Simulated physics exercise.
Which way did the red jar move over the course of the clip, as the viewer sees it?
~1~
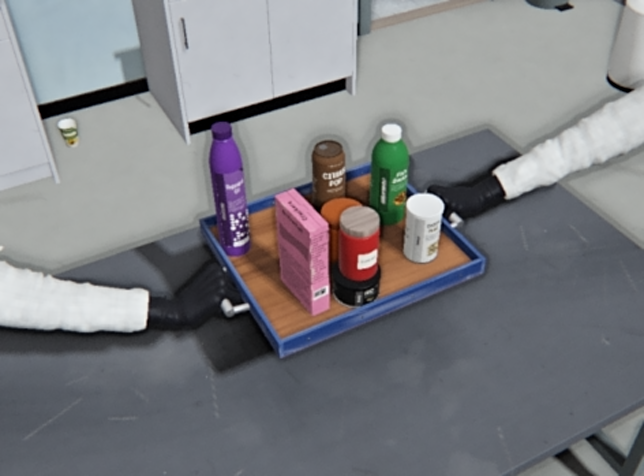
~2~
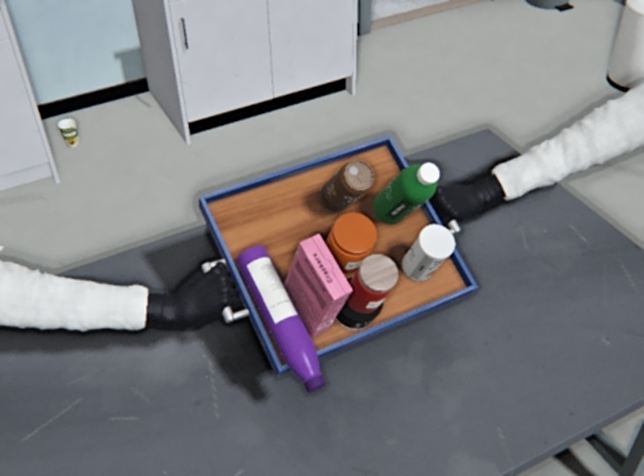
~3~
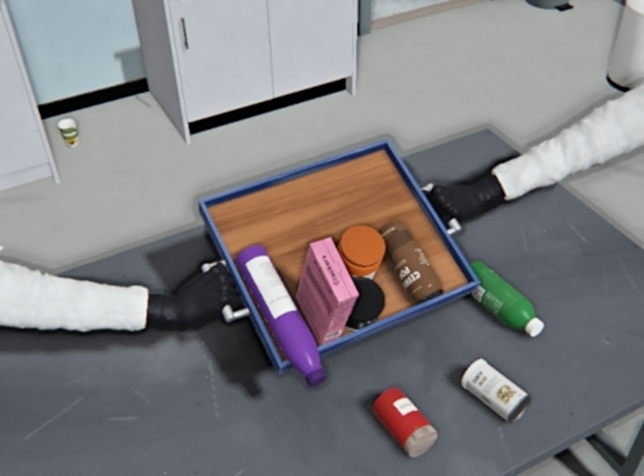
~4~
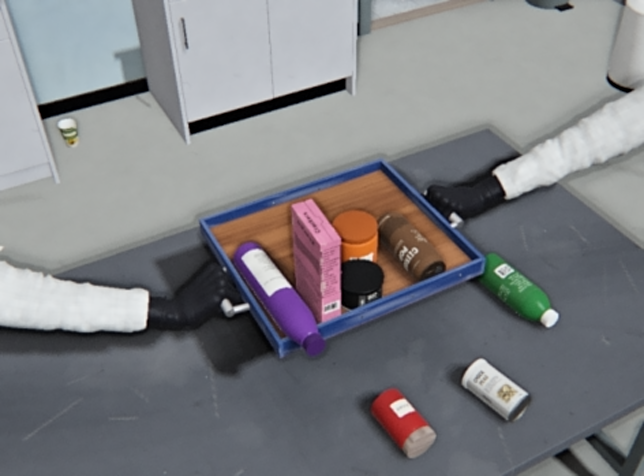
The red jar moved down, leaving the near side of the tray and ending up on its side on the table.
